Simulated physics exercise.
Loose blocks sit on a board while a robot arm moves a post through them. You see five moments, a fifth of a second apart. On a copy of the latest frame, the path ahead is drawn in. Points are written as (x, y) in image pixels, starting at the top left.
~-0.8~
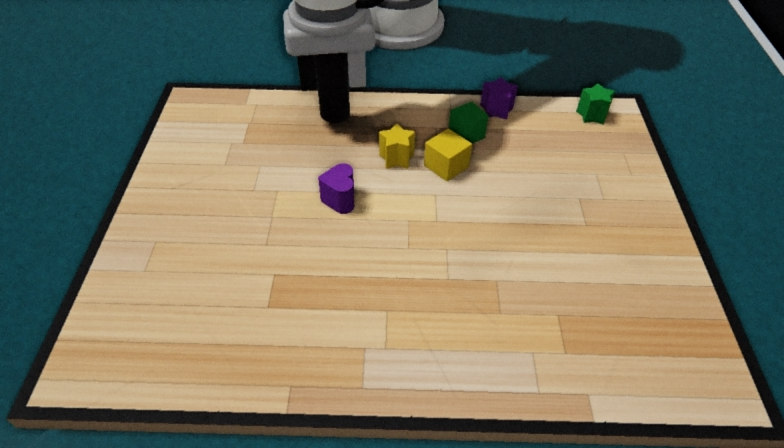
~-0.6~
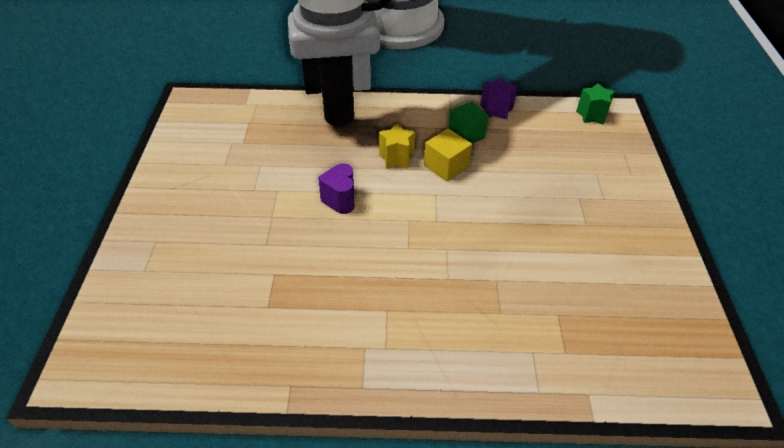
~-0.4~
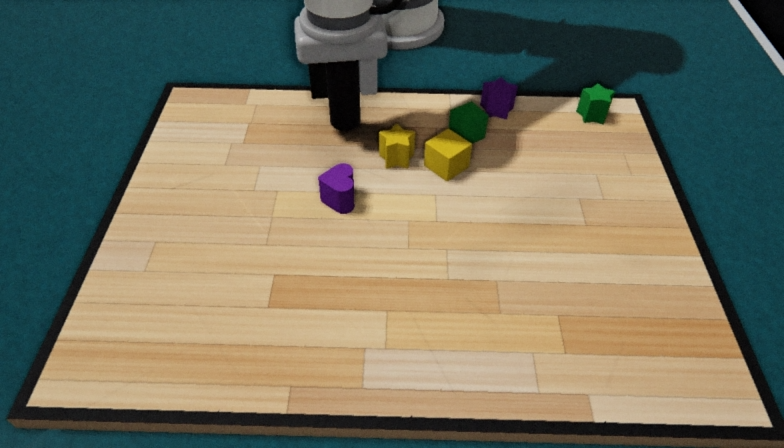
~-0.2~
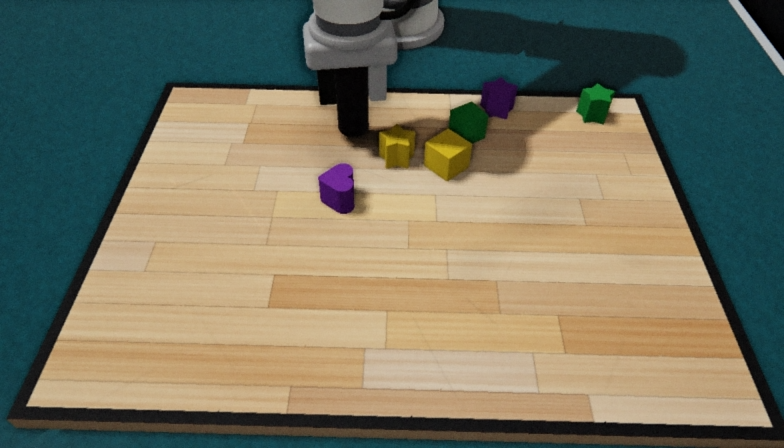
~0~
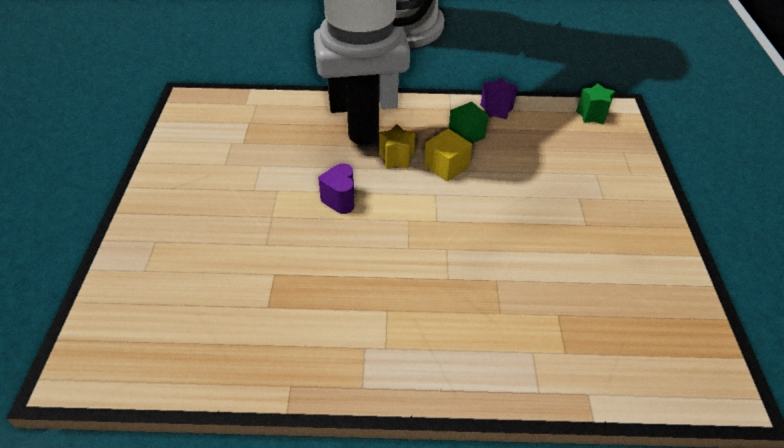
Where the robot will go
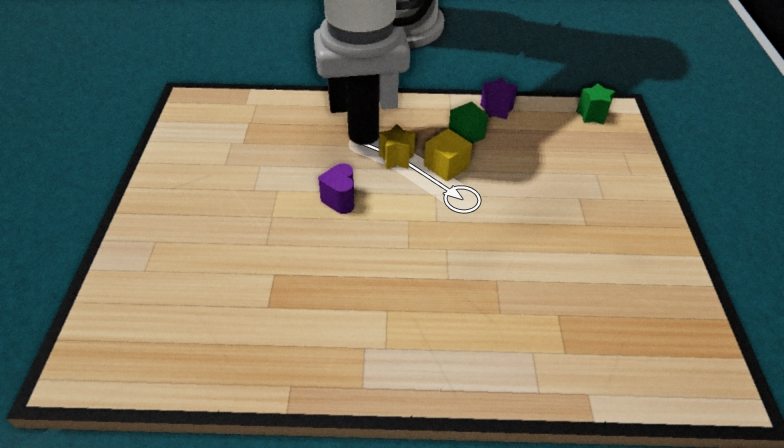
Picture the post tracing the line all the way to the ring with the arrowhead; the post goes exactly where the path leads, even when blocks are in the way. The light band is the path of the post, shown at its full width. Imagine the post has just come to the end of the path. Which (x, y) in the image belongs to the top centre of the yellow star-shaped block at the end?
Just about (484, 196).
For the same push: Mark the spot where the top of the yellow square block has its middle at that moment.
At roughly (477, 151).
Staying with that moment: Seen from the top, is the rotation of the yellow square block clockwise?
Short answer: No.
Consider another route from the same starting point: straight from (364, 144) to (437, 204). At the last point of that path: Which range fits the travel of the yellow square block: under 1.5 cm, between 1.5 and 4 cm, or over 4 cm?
The 1.5 to 4 cm band.
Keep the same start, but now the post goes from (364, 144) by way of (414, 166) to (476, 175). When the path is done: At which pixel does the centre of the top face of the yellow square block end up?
I predict (514, 151).
The line goes from (364, 144) over (398, 158) and (430, 178) to (462, 199).
What follows on the original path. One third of the way, post (399, 150); yellow star-shaped block (421, 149); yellow square block (457, 145), turned 20° anticlockwise.
Two thirds of the way, post (431, 169); yellow star-shaped block (451, 172); yellow square block (473, 150), turned 70° anticlockwise.
At the end, post (464, 191); yellow star-shaped block (484, 196); yellow square block (477, 151), turned 85° anticlockwise; green square block unmoved.
